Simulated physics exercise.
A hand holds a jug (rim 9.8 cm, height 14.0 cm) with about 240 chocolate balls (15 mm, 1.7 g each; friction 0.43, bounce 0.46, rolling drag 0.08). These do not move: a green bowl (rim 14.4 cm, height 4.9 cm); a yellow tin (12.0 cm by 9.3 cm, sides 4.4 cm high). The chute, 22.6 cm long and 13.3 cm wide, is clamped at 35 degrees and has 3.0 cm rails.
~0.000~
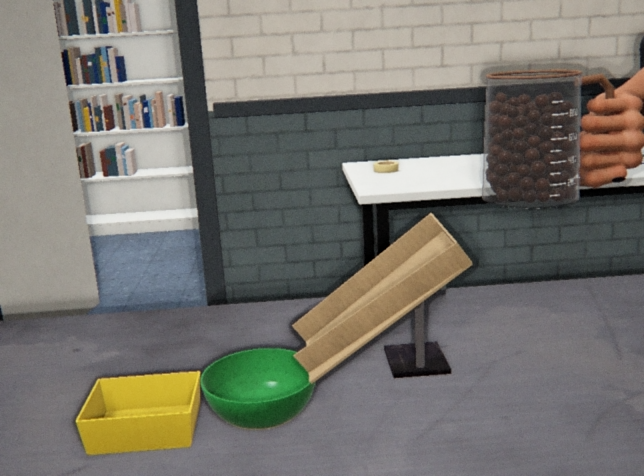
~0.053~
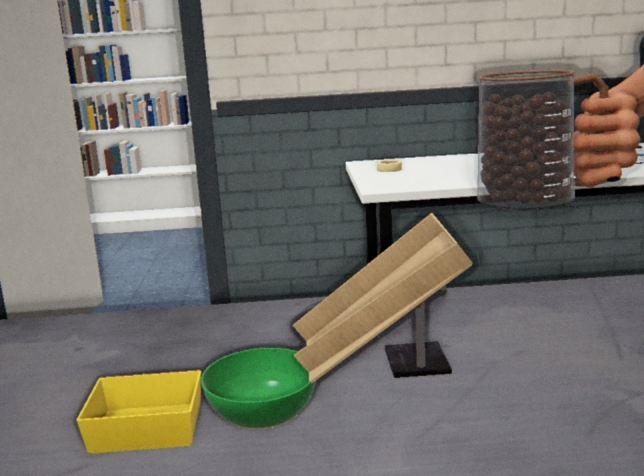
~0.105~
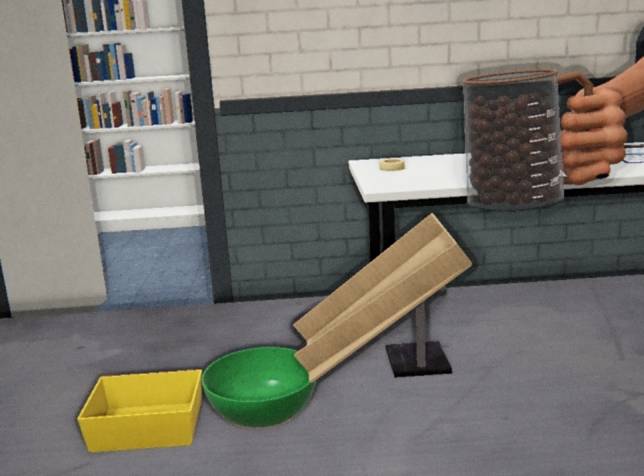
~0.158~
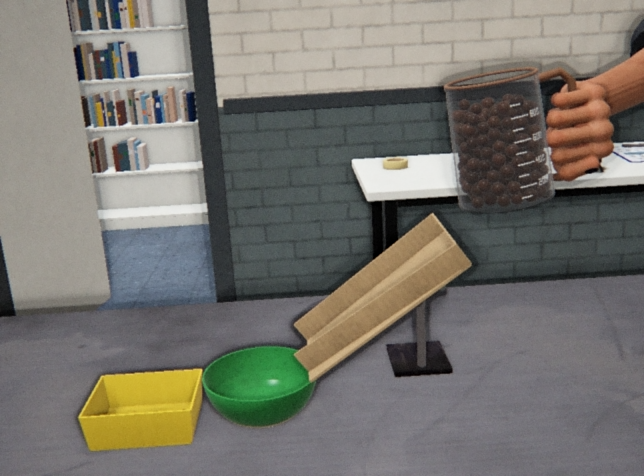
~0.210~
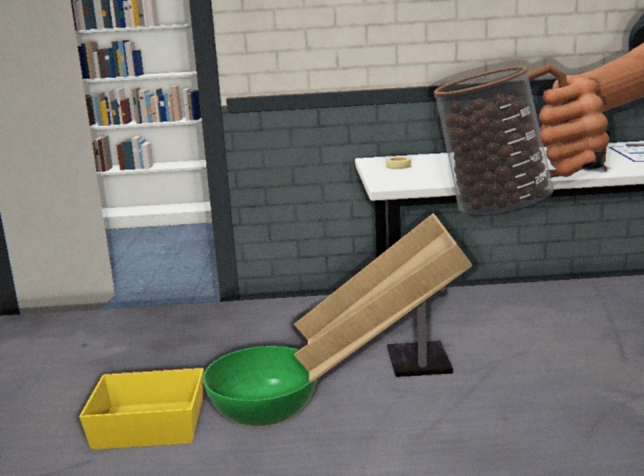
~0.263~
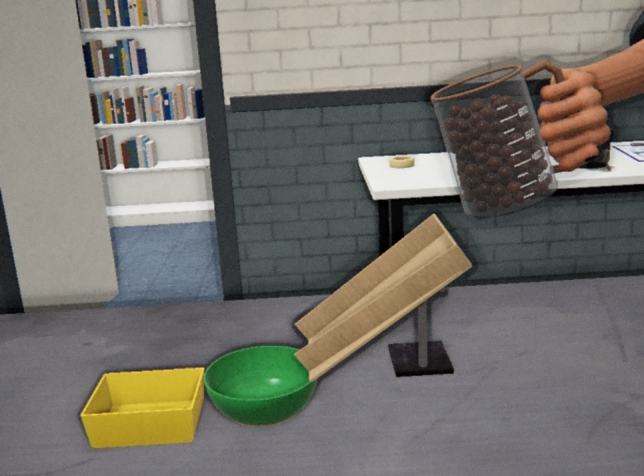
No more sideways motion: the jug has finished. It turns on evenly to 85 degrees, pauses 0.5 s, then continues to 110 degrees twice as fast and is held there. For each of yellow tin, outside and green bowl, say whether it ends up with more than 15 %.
Yellow tin: Not more, outside: Not more, green bowl: More.
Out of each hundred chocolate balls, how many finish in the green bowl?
About 95 %.
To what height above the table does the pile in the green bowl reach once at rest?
Some 8.0 centimetres.
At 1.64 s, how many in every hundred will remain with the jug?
Some 90 per cent of the load.
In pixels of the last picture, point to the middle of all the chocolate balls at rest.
Around (262, 385).
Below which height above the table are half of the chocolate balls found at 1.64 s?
Roughly 32 centimetres above the table.
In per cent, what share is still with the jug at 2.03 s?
I'd guess roughly 70 per cent.
After 0.79 s, tilt 63 degrees; jug 100 %; middle of all pieces near (503, 148).
Then, at 1.23 s, tilt 85 degrees; jug 95 %, slope 5 %; middle of all pieces near (497, 153).
Then, at 1.64 s, tilt 86 degrees; green bowl 5 %, jug 90 %, slope 5 %; middle of all pieces near (485, 166).
After 2.03 s, tilt 110 degrees; green bowl 10 %, jug 70 %, slope 20 %; middle of all pieces near (453, 199).
In the end, at 3.9 s, green bowl 95 %, yellow tin 0 %, jug 0 %, slope 0 %, outside 5 %.
